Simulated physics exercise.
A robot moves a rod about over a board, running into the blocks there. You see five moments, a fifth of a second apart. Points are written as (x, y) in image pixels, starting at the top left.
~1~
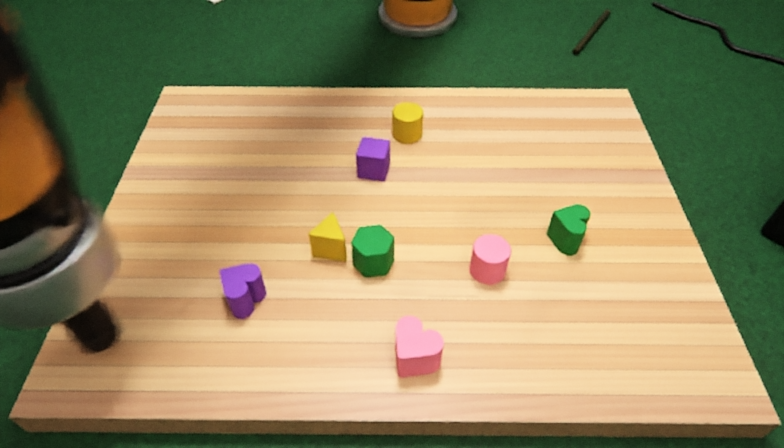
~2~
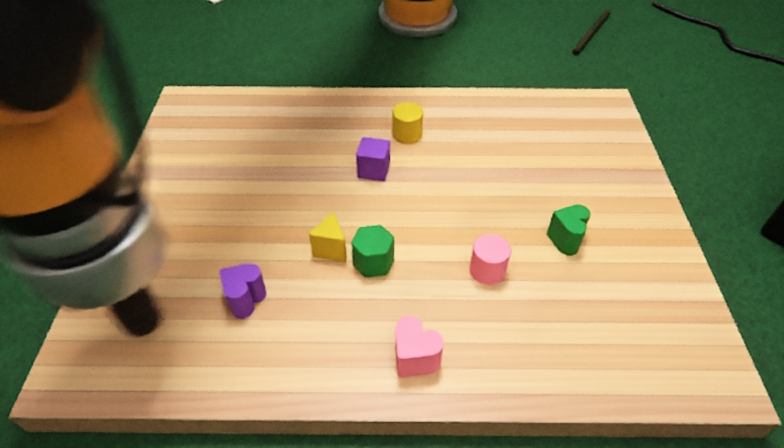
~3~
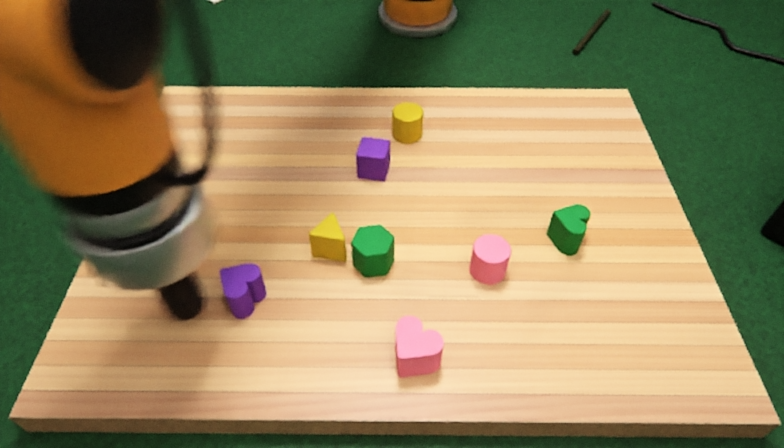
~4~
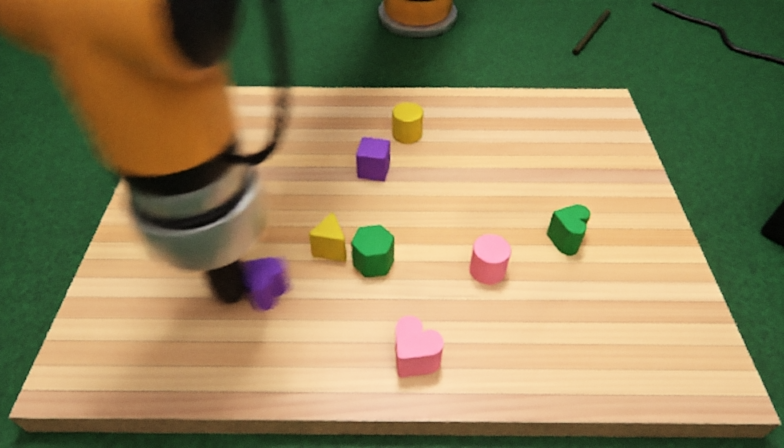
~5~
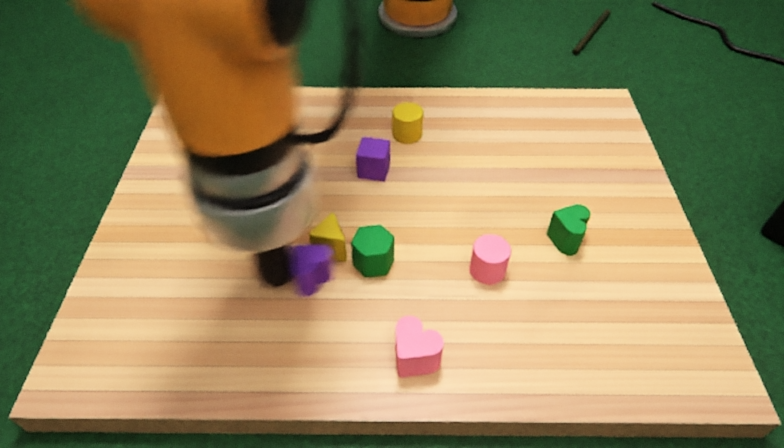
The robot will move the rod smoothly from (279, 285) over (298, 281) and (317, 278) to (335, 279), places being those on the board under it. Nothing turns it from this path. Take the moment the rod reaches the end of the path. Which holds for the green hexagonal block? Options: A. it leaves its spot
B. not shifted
A - it leaves its spot.
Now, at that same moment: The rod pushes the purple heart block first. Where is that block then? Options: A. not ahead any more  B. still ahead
My answer is option B.
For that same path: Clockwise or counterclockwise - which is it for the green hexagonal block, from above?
It is turned clockwise.
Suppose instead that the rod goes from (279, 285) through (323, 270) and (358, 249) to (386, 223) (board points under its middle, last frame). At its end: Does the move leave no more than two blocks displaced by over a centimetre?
Short answer: No.
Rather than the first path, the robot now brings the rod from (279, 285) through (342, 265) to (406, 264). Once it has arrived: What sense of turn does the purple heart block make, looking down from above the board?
Seen from above, its turn is counter-clockwise.
What follows on the original path. Halfway along, rod (305, 268); purple heart block (337, 250); green hexagonal block (378, 238).
At the end, rod (334, 268); purple heart block (362, 242), turned 40° anticlockwise; yellow three-sided block in place; green hexagonal block (397, 231), turned 35° clockwise.
